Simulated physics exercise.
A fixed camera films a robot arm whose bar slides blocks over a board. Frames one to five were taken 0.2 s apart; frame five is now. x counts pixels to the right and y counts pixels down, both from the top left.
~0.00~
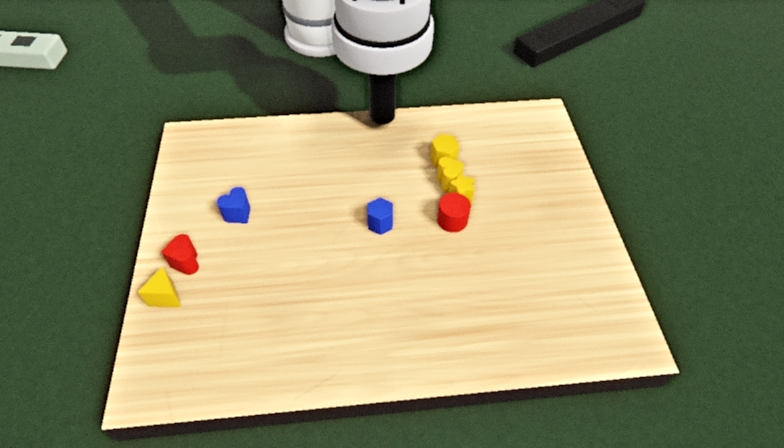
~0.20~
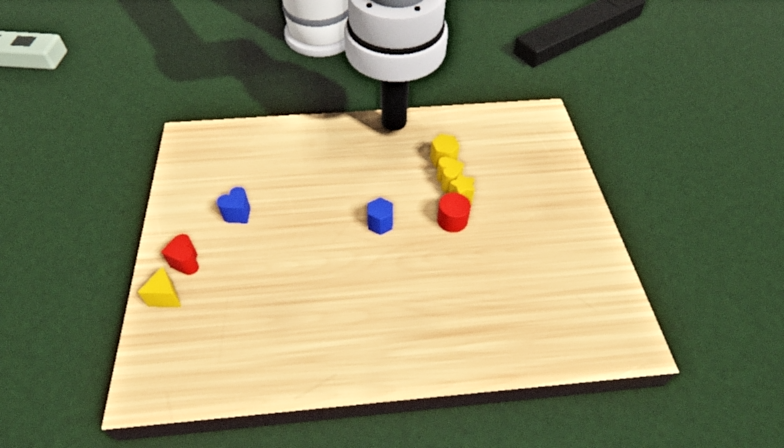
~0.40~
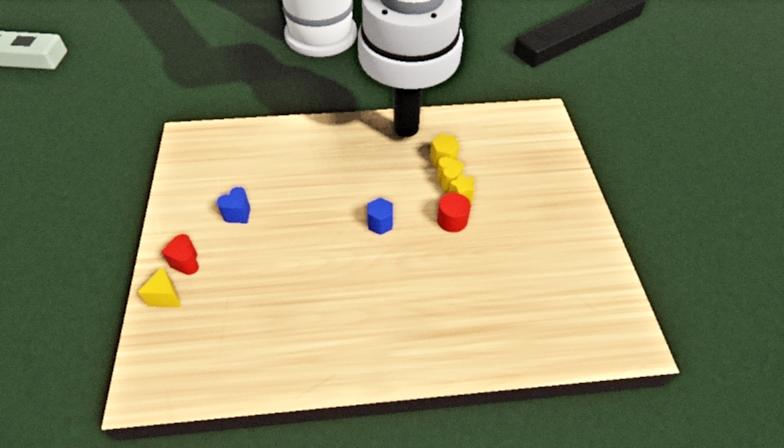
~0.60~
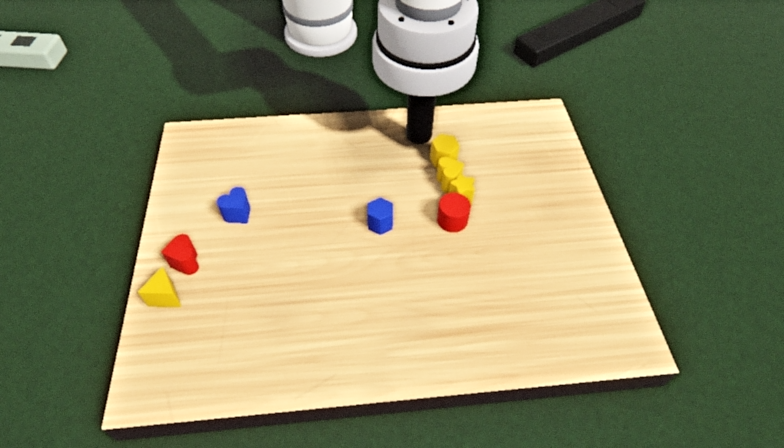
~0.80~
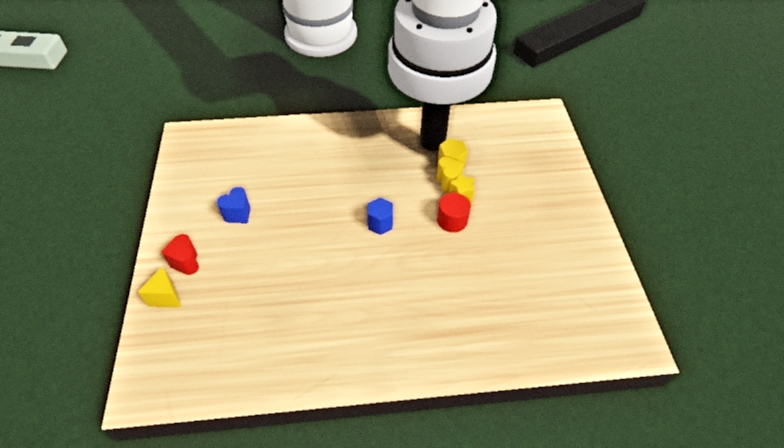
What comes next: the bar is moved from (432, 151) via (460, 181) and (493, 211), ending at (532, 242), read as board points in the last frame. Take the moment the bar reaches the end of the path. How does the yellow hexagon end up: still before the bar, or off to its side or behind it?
Slid off.
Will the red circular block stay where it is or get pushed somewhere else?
Once the path ends, it is somewhere new.
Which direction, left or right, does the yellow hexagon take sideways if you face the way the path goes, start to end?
My answer: Left.
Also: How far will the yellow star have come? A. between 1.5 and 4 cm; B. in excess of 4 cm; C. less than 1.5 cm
I choose B.
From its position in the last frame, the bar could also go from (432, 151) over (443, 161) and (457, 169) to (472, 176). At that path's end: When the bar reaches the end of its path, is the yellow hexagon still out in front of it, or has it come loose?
When the path ends, it will sit ahead of the bar.
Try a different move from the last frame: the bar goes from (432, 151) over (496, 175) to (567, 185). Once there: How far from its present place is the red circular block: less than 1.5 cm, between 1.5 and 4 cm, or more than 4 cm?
I'd go with under 1.5 cm for this block.
On the path given first. One third of the way, bar (462, 173); yellow heart-shaped block (449, 179); yellow hexagon (491, 171), turned 40° anticlockwise; red circular block (456, 206); yellow star (469, 188), turned 15° anticlockwise.
Two thirds of the way, bar (496, 203); yellow heart-shaped block (448, 182), turned 10° clockwise; yellow hexagon (522, 185); red circular block (455, 212); yellow star (482, 210), turned 25° clockwise.
At the end, bar (535, 234); yellow heart-shaped block (448, 182), turned 10° clockwise; yellow hexagon (524, 186), turned 145° anticlockwise; red circular block (455, 212); yellow star (482, 210), turned 30° clockwise.
